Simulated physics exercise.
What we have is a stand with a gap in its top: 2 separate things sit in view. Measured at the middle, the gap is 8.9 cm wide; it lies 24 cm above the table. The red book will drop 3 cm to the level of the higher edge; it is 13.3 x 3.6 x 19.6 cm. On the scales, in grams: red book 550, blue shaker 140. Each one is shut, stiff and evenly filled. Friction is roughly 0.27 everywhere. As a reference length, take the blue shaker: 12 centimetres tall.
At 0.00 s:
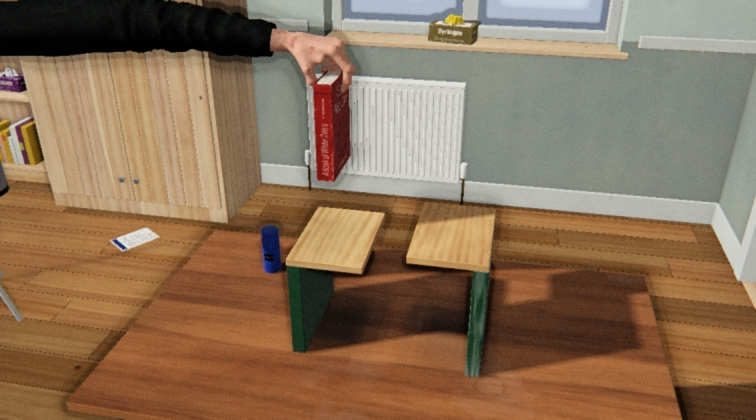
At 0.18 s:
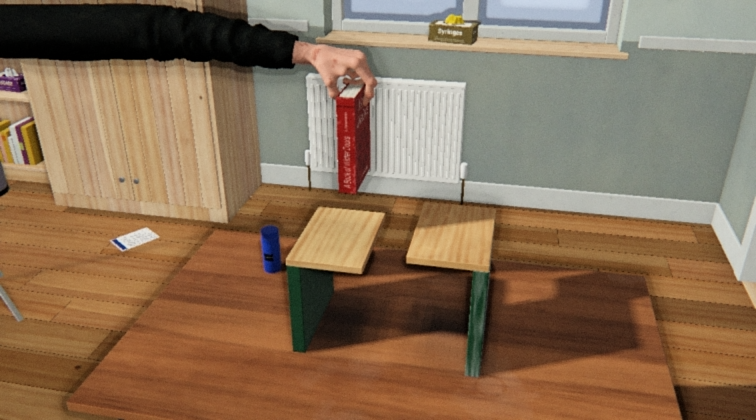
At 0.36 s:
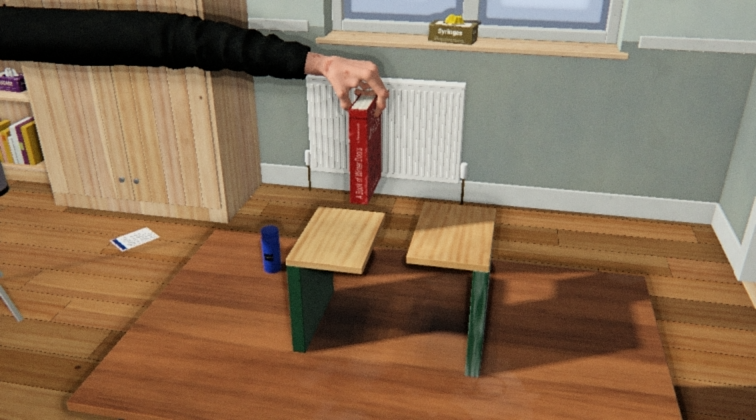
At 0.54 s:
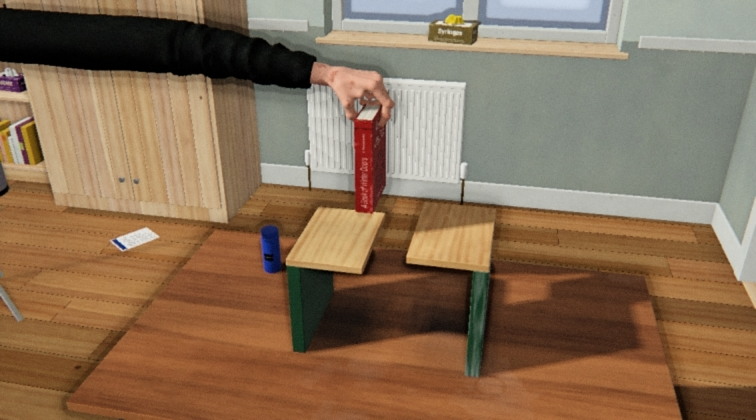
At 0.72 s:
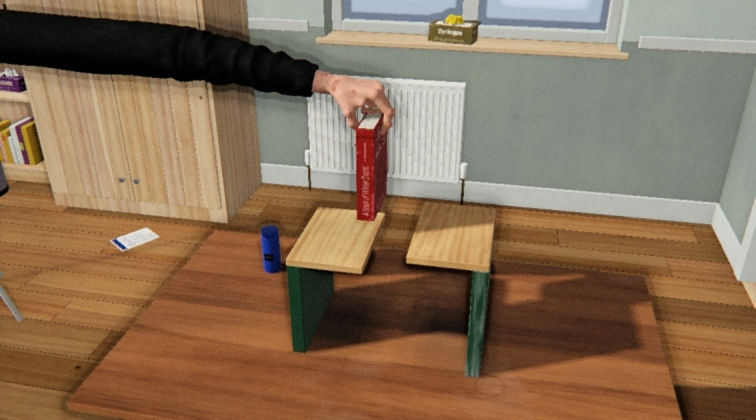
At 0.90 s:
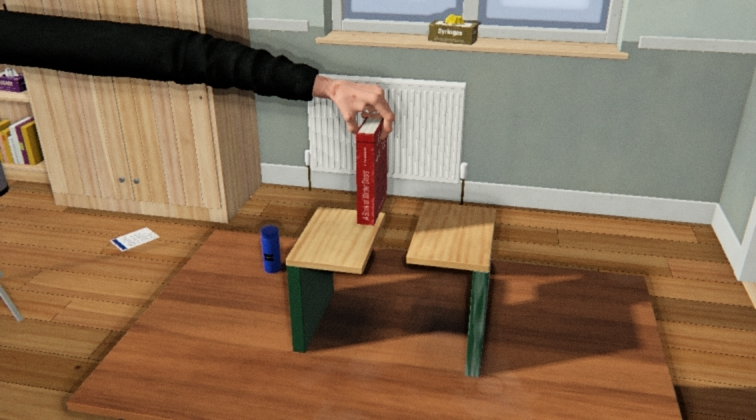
A hand lowers an upright red book rightward and down toward a gapped wooden stand.
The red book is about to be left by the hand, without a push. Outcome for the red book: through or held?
Held.
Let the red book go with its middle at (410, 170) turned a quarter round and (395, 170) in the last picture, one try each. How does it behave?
The first time it is held up, the second time it makes it through.
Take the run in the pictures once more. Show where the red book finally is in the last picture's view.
It comes to rest around (373, 197).
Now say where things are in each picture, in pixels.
In the first frame, 12 cm from its drop point; red book (333, 123); blue shaker (271, 250).
In the second frame, 8 cm from its drop point; red book (355, 135); blue shaker (271, 250).
In the third frame, 5 cm from its drop point; red book (366, 146); blue shaker (271, 250).
In the fourth frame, 3 cm from its drop point; red book (371, 155); blue shaker (271, 250).
In the fifth frame, 1 cm from its drop point; red book (372, 163); blue shaker (271, 250).
In the sixth frame, poised above the slot; red book (372, 168); blue shaker (271, 250).
Around 1.10 s, red book shifted 5 cm near (372, 189).
Around 1.20 s, red book shifted 7 cm near (372, 197).
Finally (1.9 s), not toppled but over 4 cm from the start, red book; blue shaker still in place (within 4 cm). Final places as that camera would see them, red book near (372, 197). The book stays on top.
